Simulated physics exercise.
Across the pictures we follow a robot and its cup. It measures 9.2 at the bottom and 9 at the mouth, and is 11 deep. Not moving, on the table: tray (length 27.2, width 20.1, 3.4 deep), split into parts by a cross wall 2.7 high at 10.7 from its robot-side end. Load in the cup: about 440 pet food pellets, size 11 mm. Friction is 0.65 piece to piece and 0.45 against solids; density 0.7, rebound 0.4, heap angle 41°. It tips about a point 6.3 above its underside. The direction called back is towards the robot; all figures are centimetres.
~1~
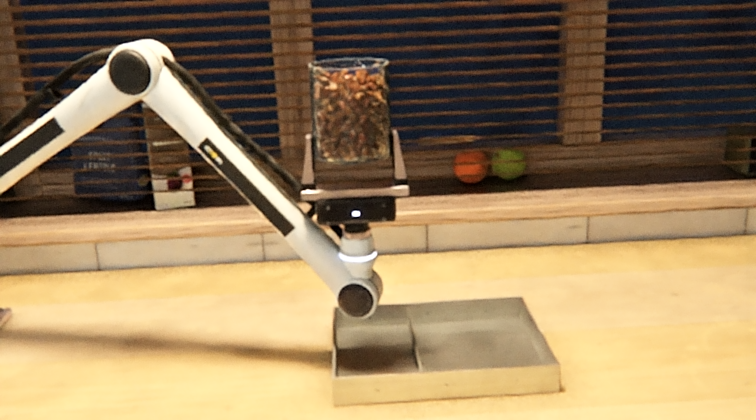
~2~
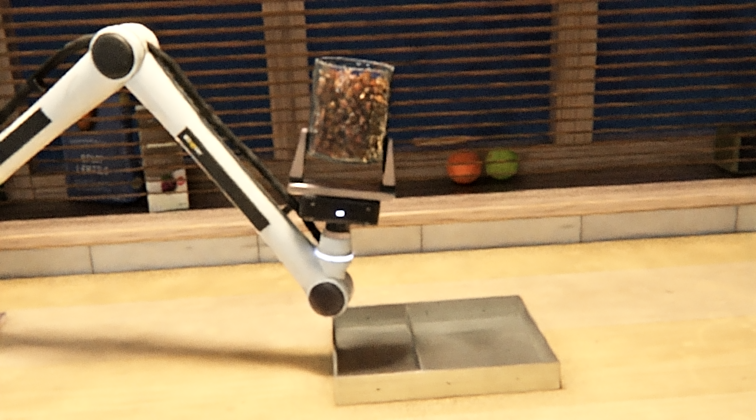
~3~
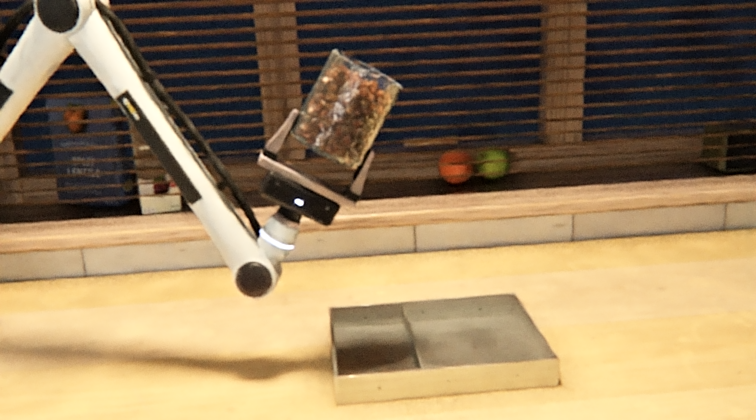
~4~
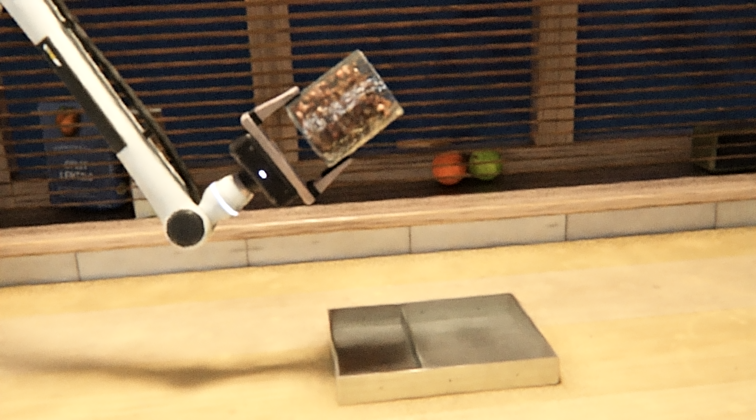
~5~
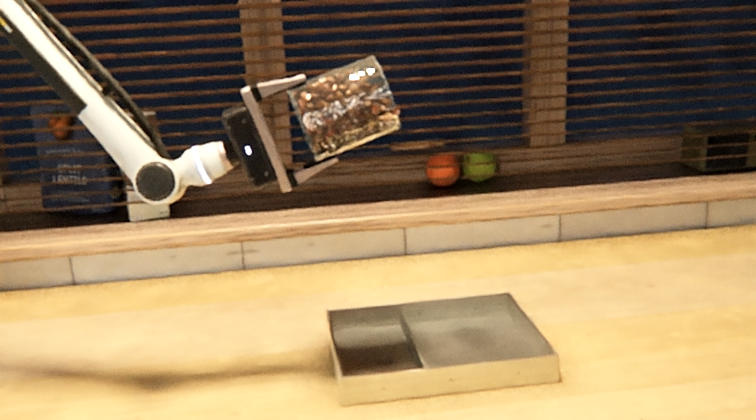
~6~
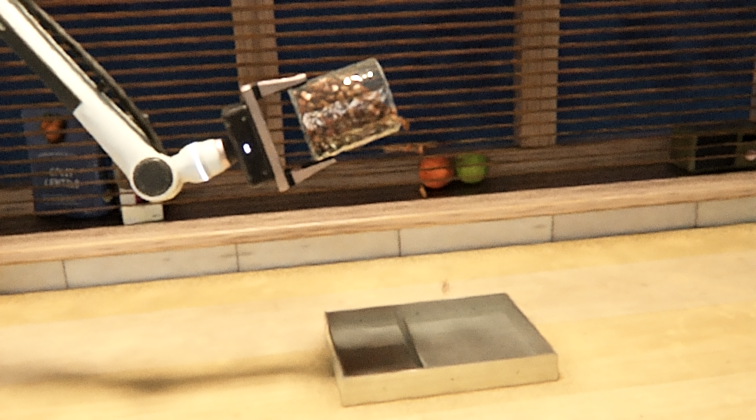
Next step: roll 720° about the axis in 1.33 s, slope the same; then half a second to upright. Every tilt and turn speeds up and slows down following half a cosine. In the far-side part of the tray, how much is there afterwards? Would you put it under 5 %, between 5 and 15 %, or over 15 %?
I would put it between 5 and 15 %.
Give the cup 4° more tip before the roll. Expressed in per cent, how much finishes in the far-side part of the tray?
I'd put it at close to 15 per cent.
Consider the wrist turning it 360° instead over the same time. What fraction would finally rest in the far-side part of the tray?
That would come to close to 10 in a hundred.
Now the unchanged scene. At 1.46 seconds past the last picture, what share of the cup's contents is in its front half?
Share noted: Close to 45 per cent.
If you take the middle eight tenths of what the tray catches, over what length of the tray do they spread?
Spread length: Approx. 10 cm.
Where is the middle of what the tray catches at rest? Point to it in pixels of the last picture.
Centre point: Close to (466, 342).
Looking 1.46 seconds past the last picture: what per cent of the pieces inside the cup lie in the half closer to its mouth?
Near 35 per cent lies in the mouth half.
Then, 0.73 s on, tipped 74°, highest piece 40 above the table; 413 in the cup, 22 in the far-side part, 1 in the robot-side part, 8 in flight or on a rim.
Then, 1.46 s on, tipped 62°, highest piece 38 above the table; 400 in the cup, 35 in the far-side part, 4 on the table or floor, 2 in the robot-side part, 3 in flight or on a rim.
Then, 2.03 s on, upright, highest piece 40 above the table; 396 in the cup, 41 in the far-side part, 5 on the table or floor, 2 in the robot-side part.
Then, 2.73 s on, upright, highest piece 40 above the table; 396 in the cup, 41 in the far-side part, 5 on the table or floor, 2 in the robot-side part.
In the end, 396 in the cup, 41 in the far-side part, 5 on the table or floor, 2 in the robot-side part. That is 9 % in the far-side part of the tray.
